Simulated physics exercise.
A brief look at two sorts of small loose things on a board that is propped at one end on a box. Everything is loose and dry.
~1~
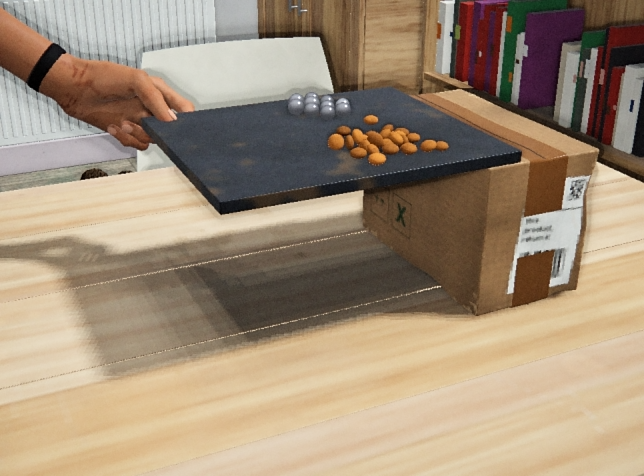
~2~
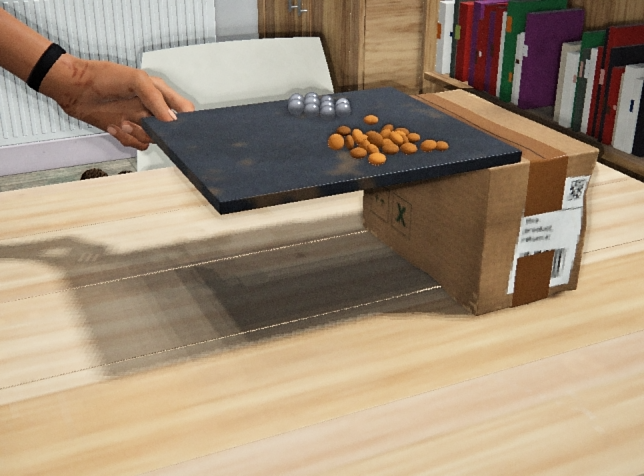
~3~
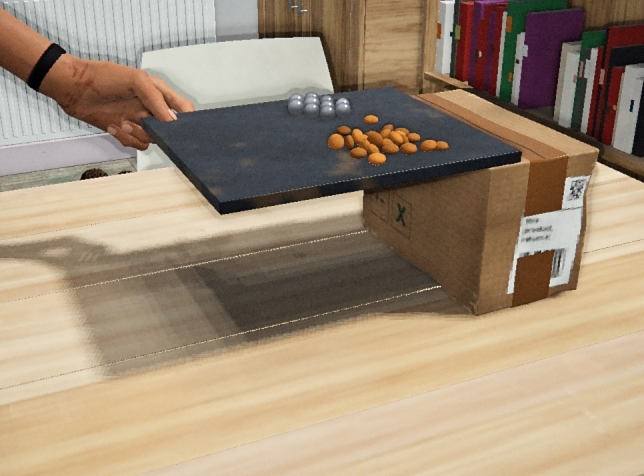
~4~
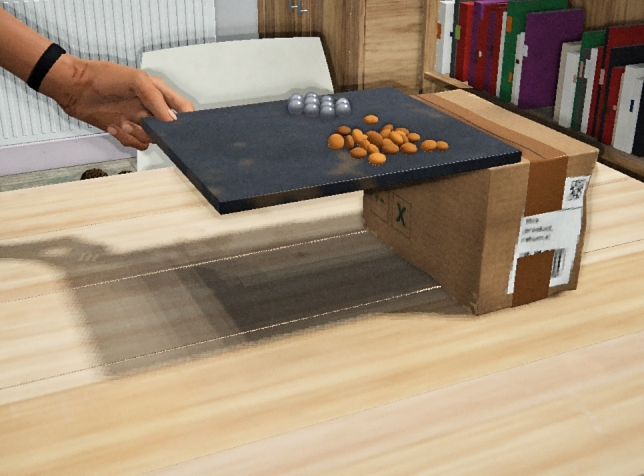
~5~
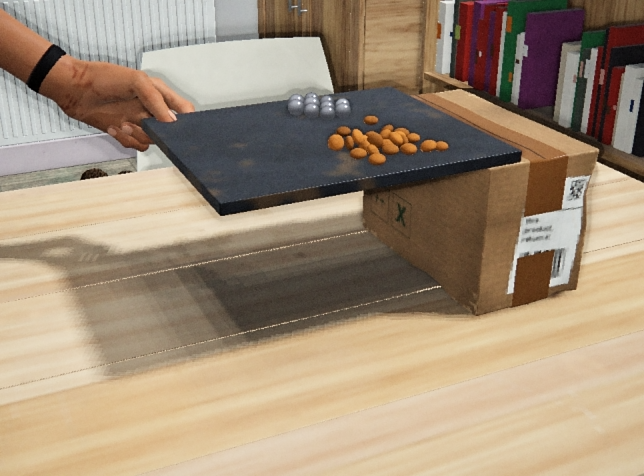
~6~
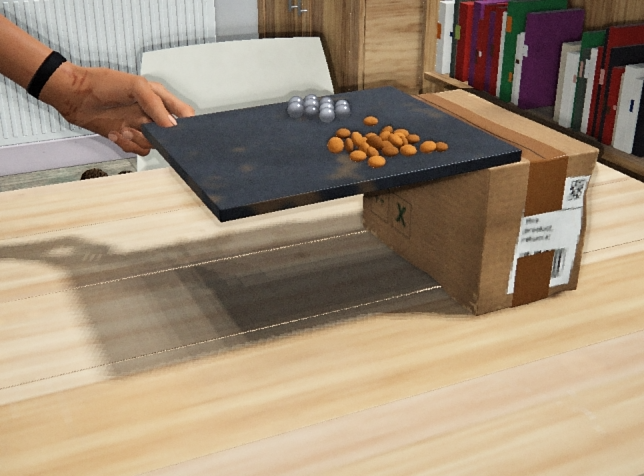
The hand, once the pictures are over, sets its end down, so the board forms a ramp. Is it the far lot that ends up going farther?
Yes.
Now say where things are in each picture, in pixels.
The first frame shows held end of the board at (228, 202), level; box at (467, 192), tall, over half the board's length; near lot at (386, 144), a few bits of cat kibble; far lot at (327, 108), a few steel balls.
The second frame shows held end of the board at (228, 202), level; far lot at (327, 108).
The third frame shows held end of the board at (228, 202), level; near lot at (386, 144).
The fourth frame shows held end of the board at (228, 202), level; far lot at (327, 108).
The fifth frame shows held end of the board at (228, 204), level; near lot at (386, 144).
The sixth frame shows held end of the board at (228, 210), down by 1°; box at (467, 192); near lot at (386, 146), not moving; far lot at (327, 110), not moving.
Then, 0.54 s after the last picture, board sloping at 16°; near lot all still on the board; far lot all still on the board.
Then, 1.12 s after the last picture, board sloping at 32°; near lot all still on the board; far lot mostly up to a board's length out.
Then, 1.81 s after the last picture, board resting at 38°; near lot mostly at the foot of the board; far lot mostly one to two board lengths out.
By the end, board resting at 38°; near lot mostly at the foot of the board; far lot mostly more than two board lengths out, about two thirds gone off the table; the far lot has gone farther.
